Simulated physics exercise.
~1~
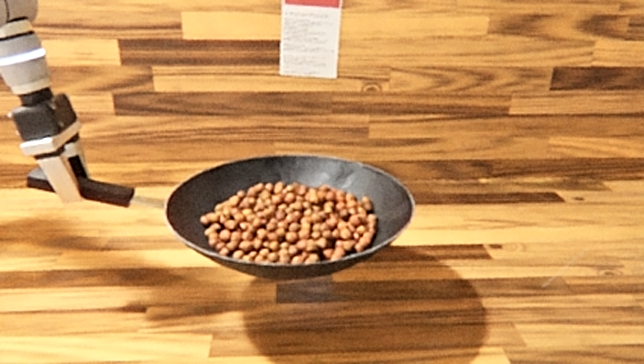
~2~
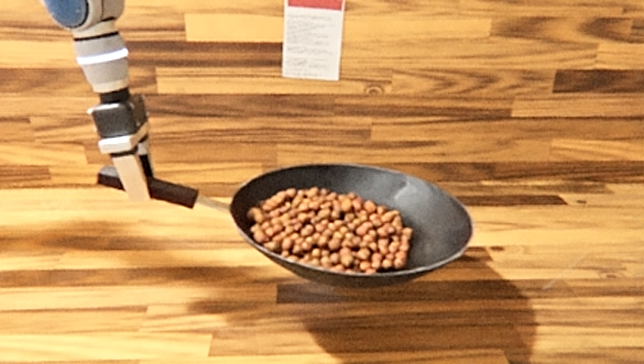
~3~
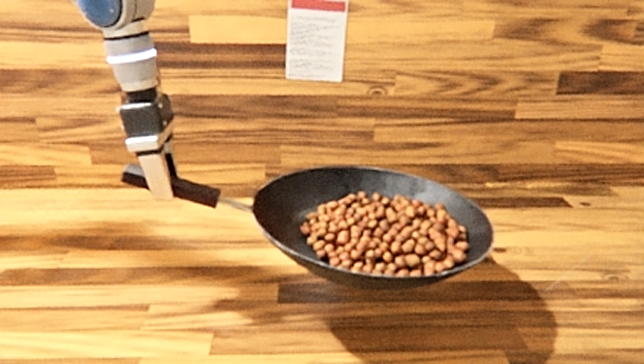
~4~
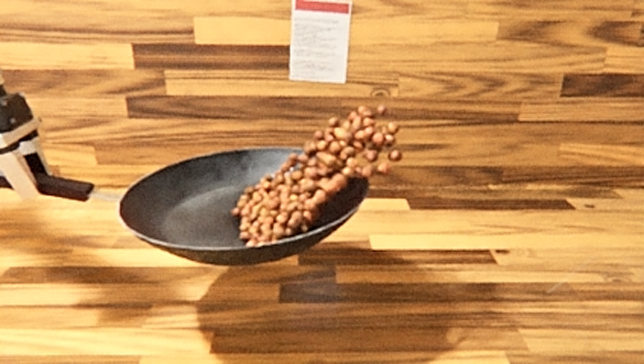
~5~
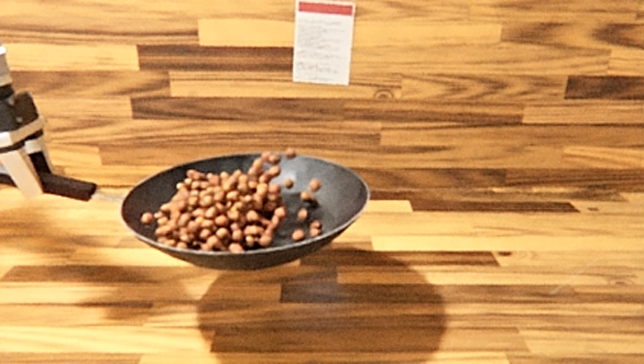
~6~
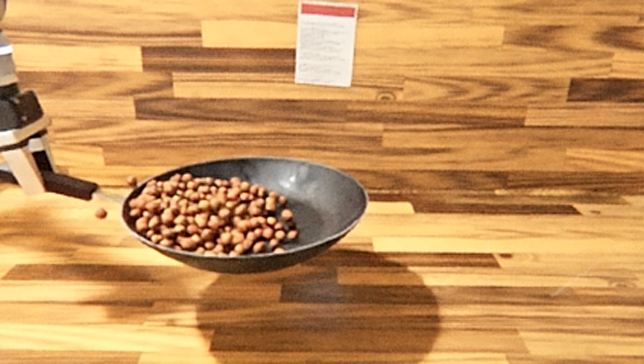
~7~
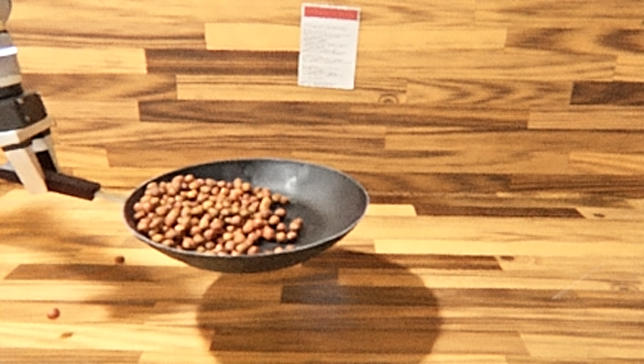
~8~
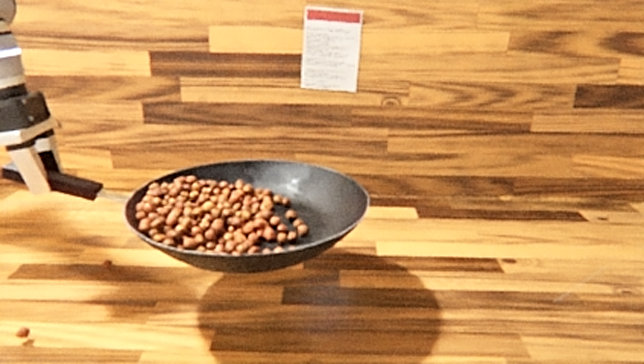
Robot arm swinging a dark frying pan of hazelnuts right then sharply left, tossing them up and spilling a couple before stopping.
